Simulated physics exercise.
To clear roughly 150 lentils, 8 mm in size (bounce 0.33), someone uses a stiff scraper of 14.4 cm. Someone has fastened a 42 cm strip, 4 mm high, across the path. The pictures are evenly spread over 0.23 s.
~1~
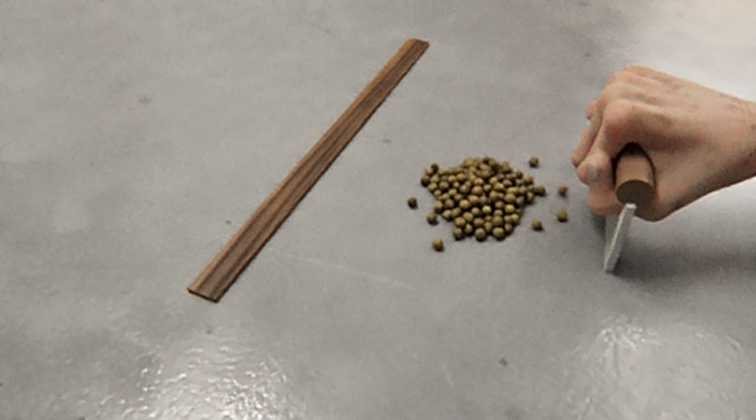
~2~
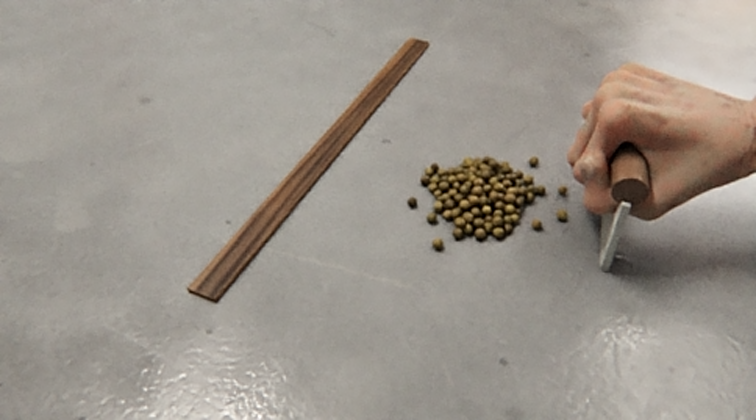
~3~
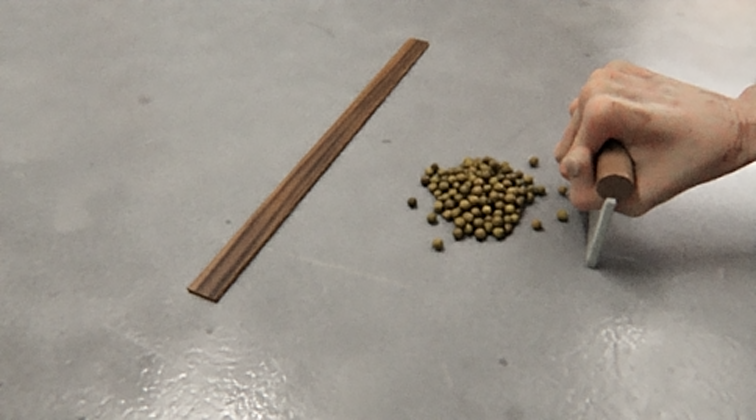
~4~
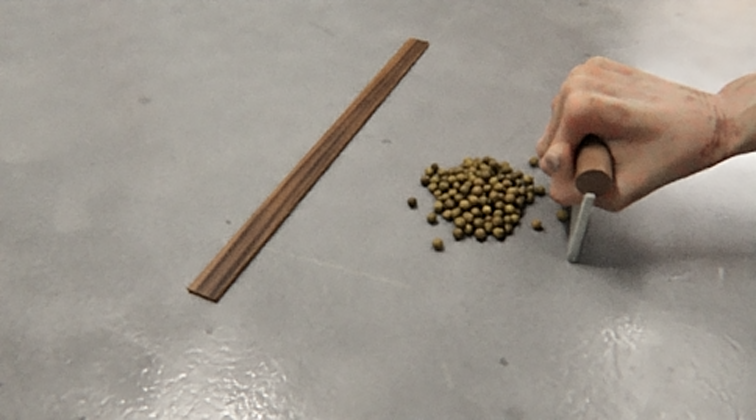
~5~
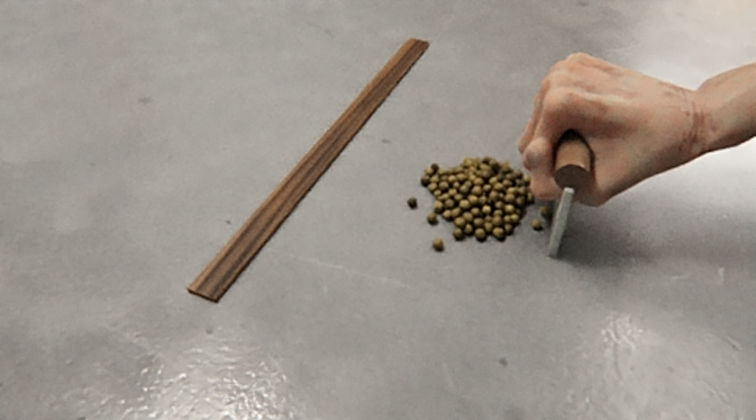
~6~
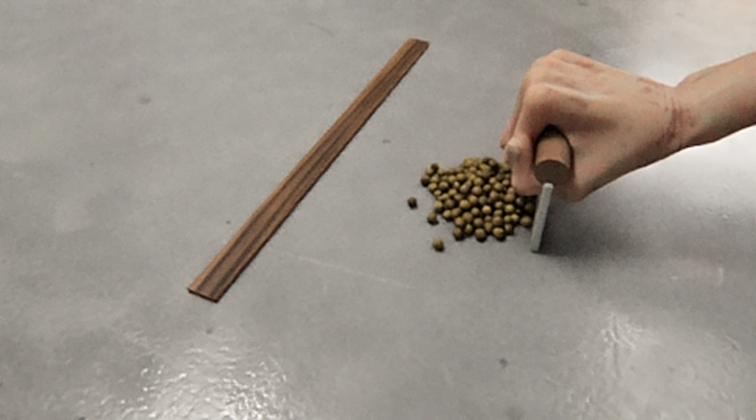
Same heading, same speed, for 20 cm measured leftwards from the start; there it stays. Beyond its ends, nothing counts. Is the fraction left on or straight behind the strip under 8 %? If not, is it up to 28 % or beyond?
No, up to 28 %.
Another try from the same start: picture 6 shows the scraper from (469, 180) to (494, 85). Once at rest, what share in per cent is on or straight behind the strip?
More than 30.
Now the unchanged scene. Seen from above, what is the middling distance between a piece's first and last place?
Roughly 14 cm.
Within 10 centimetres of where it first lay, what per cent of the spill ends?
About 20 %.
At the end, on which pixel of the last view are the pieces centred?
(344, 169).
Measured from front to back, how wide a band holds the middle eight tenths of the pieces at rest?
I'd reckon some 12 centimetres.
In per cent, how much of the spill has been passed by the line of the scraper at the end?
15 %.
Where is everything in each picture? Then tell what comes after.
The first frame shows scraper from (627, 216) to (625, 111); moved 0.0 cm; pieces shifted so far, 0; middle of the spill at (479, 183); strip at (336, 137).
The second frame shows scraper from (622, 215) to (621, 110); moved 0.3 cm; pieces shifted so far, 0; middle of the spill at (479, 183).
The third frame shows scraper from (607, 212) to (609, 107); moved 1.3 cm; pieces shifted so far, 0; middle of the spill at (479, 183).
The fourth frame shows scraper from (587, 206) to (592, 104); moved 2.7 cm; pieces shifted so far, 0; middle of the spill at (479, 183).
The fifth frame shows scraper from (566, 201) to (575, 100); moved 4.2 cm; pieces shifted so far, 2; middle of the spill at (479, 183).
The sixth frame shows scraper from (546, 196) to (559, 97); moved 5.6 cm; pieces shifted so far, 5; middle of the spill at (479, 183); strip at (336, 137).
Then, 0.25 s after the last picture, scraper 14 cm from its start, spill 12 cm wide; elsewhere 100 %.
Then, 0.50 s after the last picture, scraper 21 cm from its start, spill 15 cm wide; on or straight behind the strip 10 %, elsewhere 90 %.
Then, 0.72 s after the last picture, scraper 21 cm from its start, spill 15 cm wide; on or straight behind the strip 20 %, elsewhere 80 %.
In the end, on or straight behind the strip 20 %, elsewhere 80 %.
